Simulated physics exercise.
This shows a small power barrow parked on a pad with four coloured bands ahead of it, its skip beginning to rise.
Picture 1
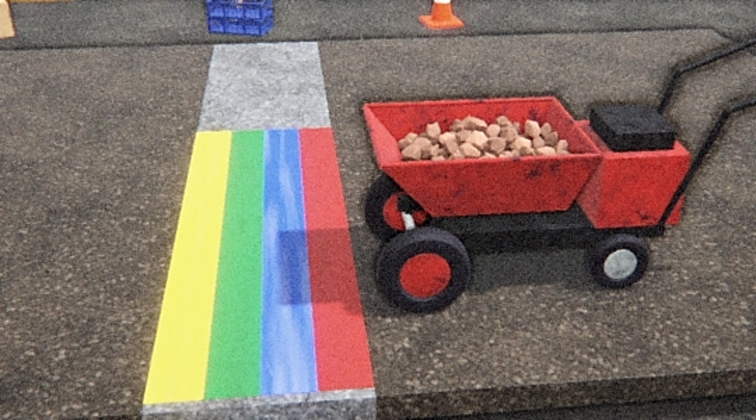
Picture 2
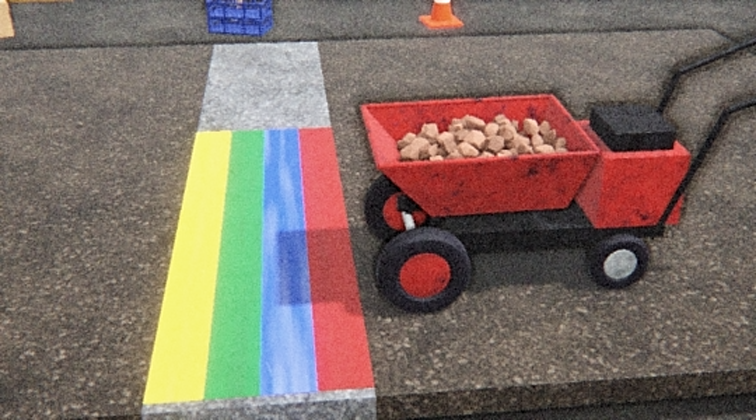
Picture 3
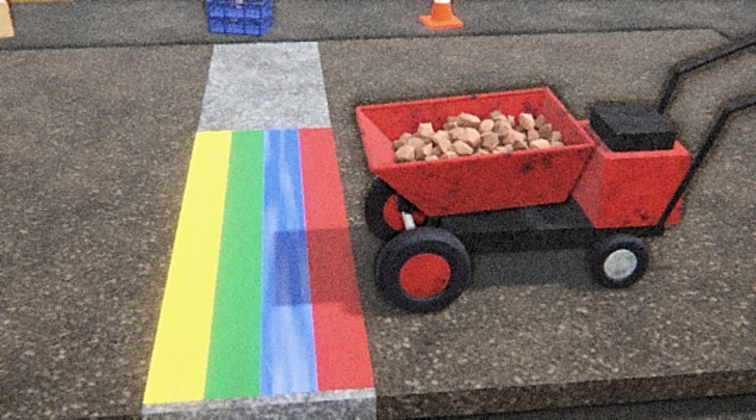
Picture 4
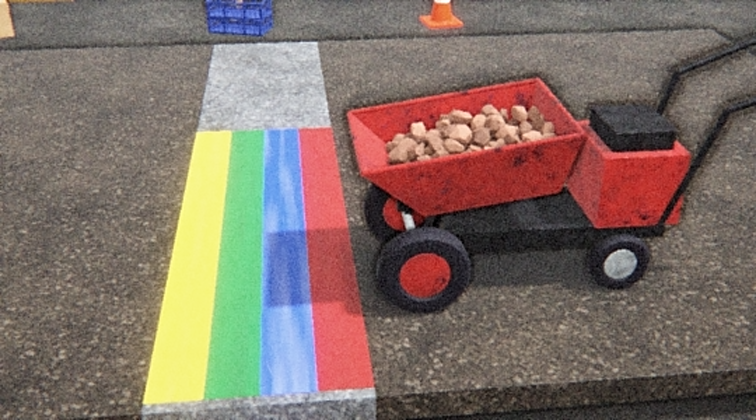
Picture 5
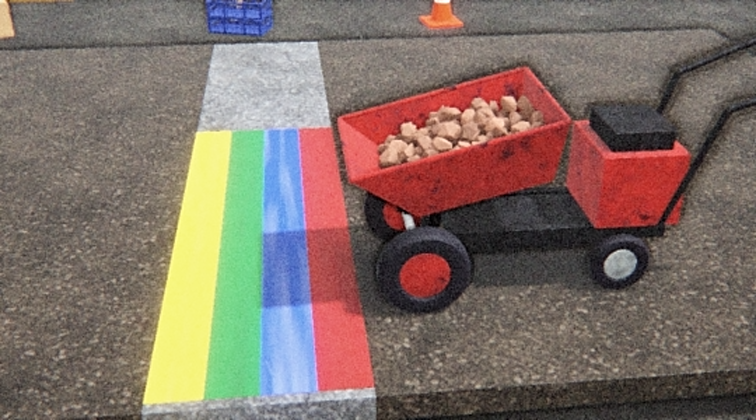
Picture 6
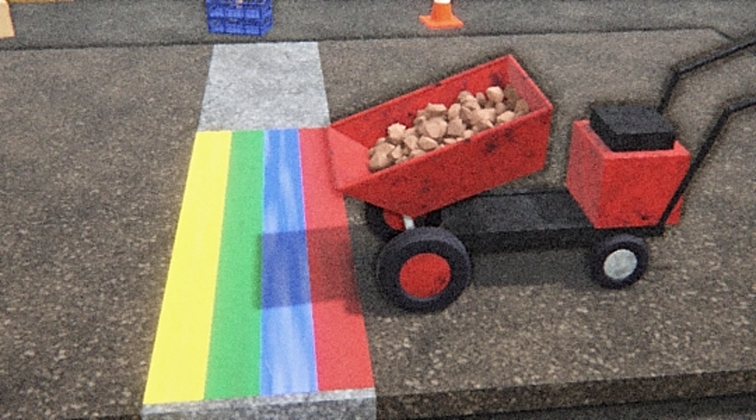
On rough tarmac beside yellow, green, blue and red bands, a parked red power barrow slowly tilting its rubble-filled skip toward the left.
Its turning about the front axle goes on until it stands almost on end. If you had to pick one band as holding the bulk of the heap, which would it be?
I would pick green.
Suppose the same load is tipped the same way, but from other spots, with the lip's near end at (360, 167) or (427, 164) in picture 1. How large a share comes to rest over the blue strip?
First spot 10 per cent, second spot 30 per cent.
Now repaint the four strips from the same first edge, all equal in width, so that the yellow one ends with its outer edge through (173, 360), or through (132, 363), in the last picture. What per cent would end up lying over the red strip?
I'd say some 0 % for the first and some 0 % for the second.
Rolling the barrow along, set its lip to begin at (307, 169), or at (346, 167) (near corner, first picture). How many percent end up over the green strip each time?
First spot: About 10 percent; second spot: About 40 percent.
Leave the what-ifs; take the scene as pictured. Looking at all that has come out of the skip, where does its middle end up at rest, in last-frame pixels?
The centre comes to rest close to (237, 278).
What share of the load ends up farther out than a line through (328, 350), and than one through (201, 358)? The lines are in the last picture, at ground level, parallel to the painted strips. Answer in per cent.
Estimate: 90 % and 30 %, respectively.
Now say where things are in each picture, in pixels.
The first frame shows lip of the skip at (382, 166), level; top of the load at (480, 143), lumps of rubble; red strip at (341, 344); blue strip at (288, 348); green strip at (234, 351); yellow strip at (180, 355).
The second frame shows lip of the skip at (379, 167), tipped barely; top of the load at (478, 142).
The third frame shows lip of the skip at (373, 169), tipped barely; top of the load at (487, 146).
The fourth frame shows lip of the skip at (363, 174), tipped a little; top of the load at (492, 127).
The fifth frame shows lip of the skip at (352, 181), tipped a little; top of the load at (494, 125).
The sixth frame shows lip of the skip at (339, 190), tipped clearly; top of the load at (502, 127); red strip at (341, 344); blue strip at (288, 348); green strip at (234, 351); yellow strip at (180, 355).
Soon after the last picture, skip tipped steeply; all in the skip.
A little later, skip tipped right over; about two thirds in the skip; a small part over the blue strip; a small part over the green strip; a stray few over the yellow strip.
Later still, skip tipped right over; a small part in the skip; a stray few over the red strip; about a quarter over the blue strip; about a third over the green strip; about a quarter over the yellow strip; a small part off the paint.
At rest, skip tipped right over; a small part in the skip; a stray few over the red strip; about a quarter over the blue strip; about a third over the green strip; about a quarter over the yellow strip; a small part off the paint.
